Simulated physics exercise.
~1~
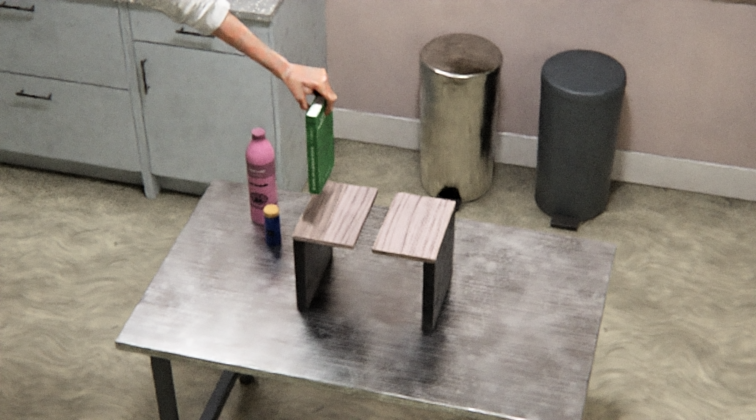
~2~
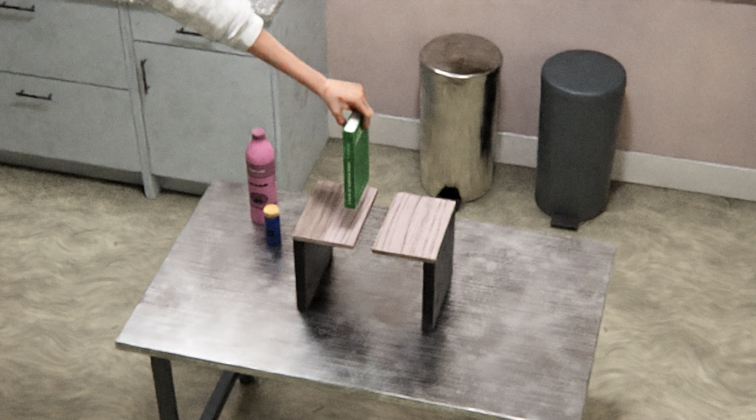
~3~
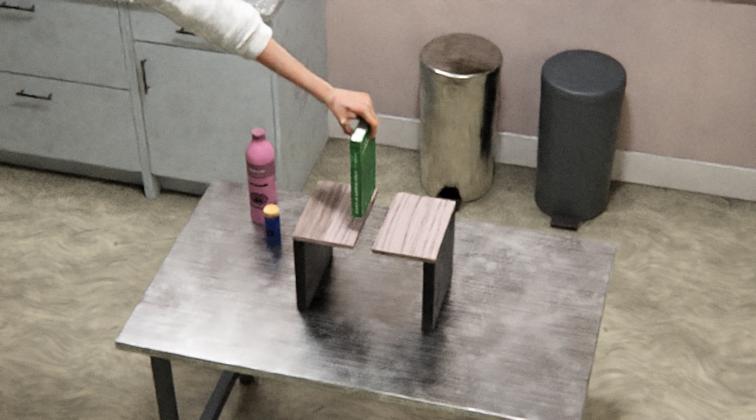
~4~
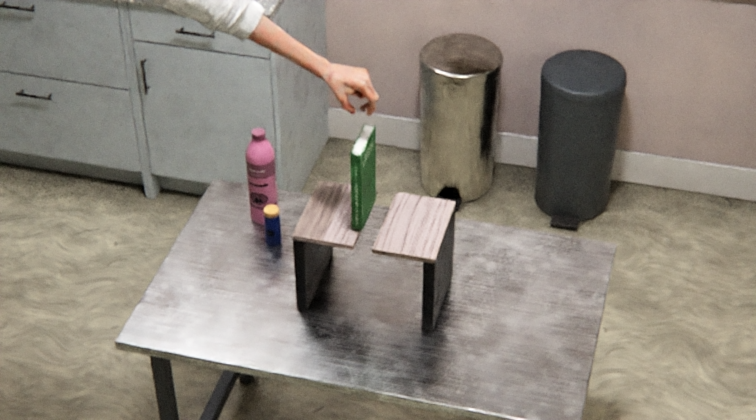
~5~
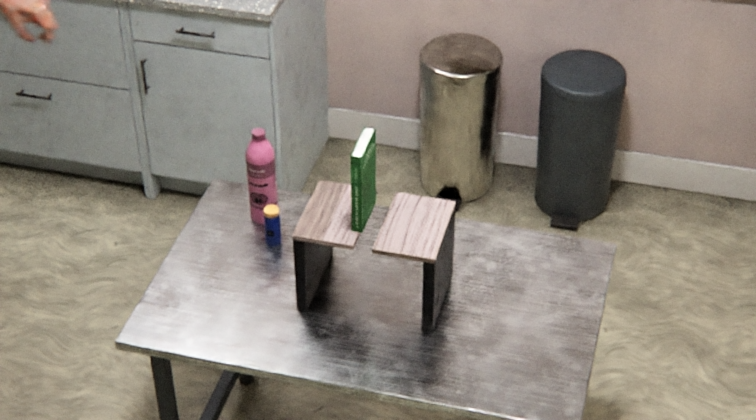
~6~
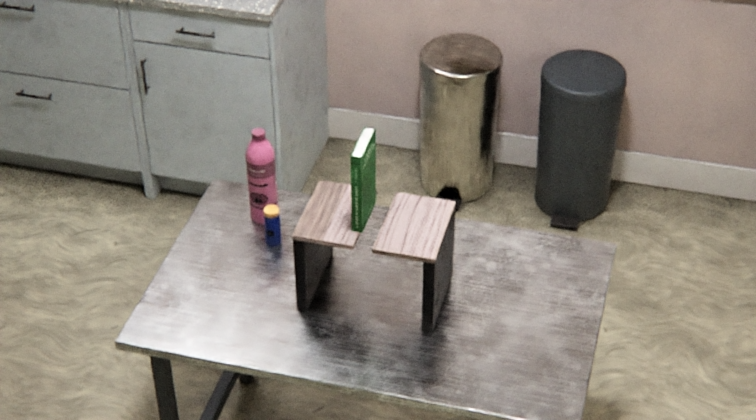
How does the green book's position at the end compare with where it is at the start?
At the start the green book is held upright near the back of the left support, and by the end it is farther right and a little lower, resting upright by the gap between the two supports.
To begin with, a hand holds a green book upright near the left of two small wood-topped supports, which stand slightly apart on a gray table beside a pink bottle and a small blue shaker with a yellowish top. The hand carries the book to the right, toward the gap between the supports, and lowers it a little. The fingers then open and let go, and the hand draws back to the left and leaves the view. The book shifts only slightly and does not drop to the table. It ends up caught, standing upright by the gap, while the bottle and shaker stay in their places.
